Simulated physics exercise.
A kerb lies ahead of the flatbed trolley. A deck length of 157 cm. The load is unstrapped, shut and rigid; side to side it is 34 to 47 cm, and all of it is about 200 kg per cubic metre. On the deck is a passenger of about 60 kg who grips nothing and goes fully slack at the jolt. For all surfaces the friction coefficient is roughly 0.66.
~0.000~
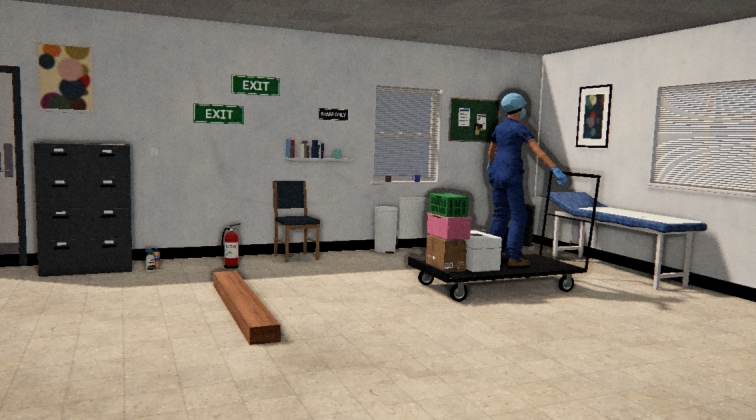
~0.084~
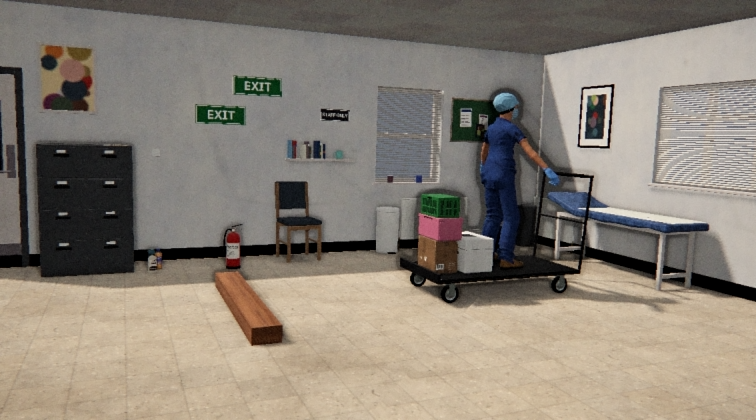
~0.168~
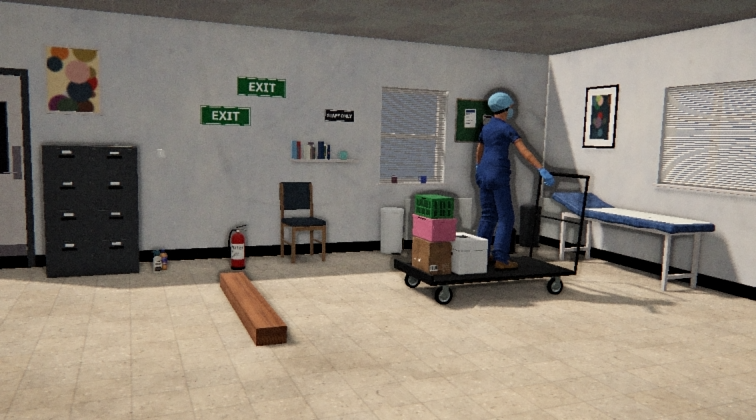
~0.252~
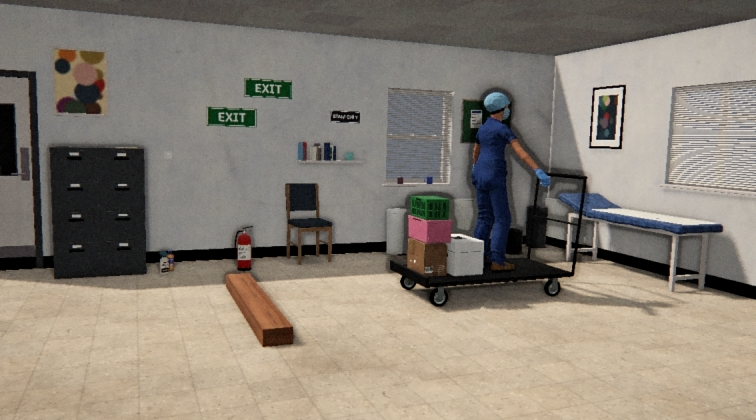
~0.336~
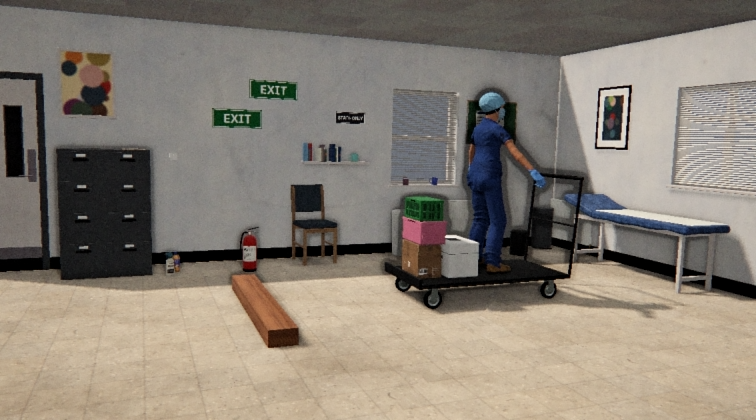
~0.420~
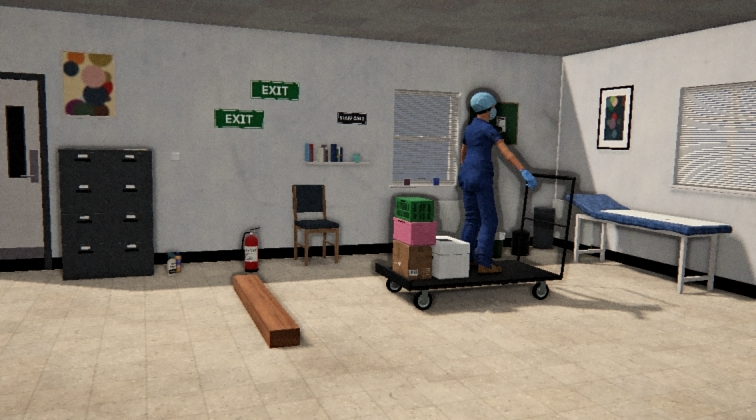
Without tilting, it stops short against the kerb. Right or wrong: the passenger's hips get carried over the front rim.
Wrong.
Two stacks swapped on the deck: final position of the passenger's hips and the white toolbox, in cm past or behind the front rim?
Hips 10 past, white 20 behind.
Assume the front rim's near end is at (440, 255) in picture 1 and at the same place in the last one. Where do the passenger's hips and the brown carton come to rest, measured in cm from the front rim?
Rest points: Hips at 60 cm past, brown at 0 cm past.
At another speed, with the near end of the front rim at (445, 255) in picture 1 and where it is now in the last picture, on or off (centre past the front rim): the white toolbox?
White: Kept.
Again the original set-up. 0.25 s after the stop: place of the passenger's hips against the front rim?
Around 45 cm short of the front rim.
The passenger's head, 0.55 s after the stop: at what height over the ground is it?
Roughly 90 cm above it.
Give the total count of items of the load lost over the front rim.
All told, the number is 2.
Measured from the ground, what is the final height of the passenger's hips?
They end up some 65 cm off the ground.
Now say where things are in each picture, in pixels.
The first frame shows hips (506, 174), white toolbox (474, 251), rim corner (449, 279); 173 cm short of the stop.
The second frame shows hips (499, 175), white toolbox (466, 252), rim corner (439, 280); 161 cm short of the stop.
The third frame shows hips (493, 175), white toolbox (461, 253), rim corner (433, 282); 150 cm short of the stop.
The fourth frame shows hips (490, 176), white toolbox (457, 254), rim corner (427, 284); 139 cm short of the stop.
The fifth frame shows hips (485, 177), white toolbox (452, 256), rim corner (421, 285); 128 cm short of the stop.
The sixth frame shows hips (476, 177), white toolbox (443, 257), rim corner (411, 287); 116 cm short of the stop. Speed about 1.3 m/s.
Impact comes at 1.29 s.
After 1.84 s the passenger's hips are 18 cm behind the rim, near (285, 234) in the last picture's view.
After 2.29 s the passenger's hips are 8 cm behind the rim, near (273, 236) in the last picture's view.
When all is still (3.8 s), past the rim, pink tote and green crate; behind it, brown carton, white toolbox and the passenger's hips.
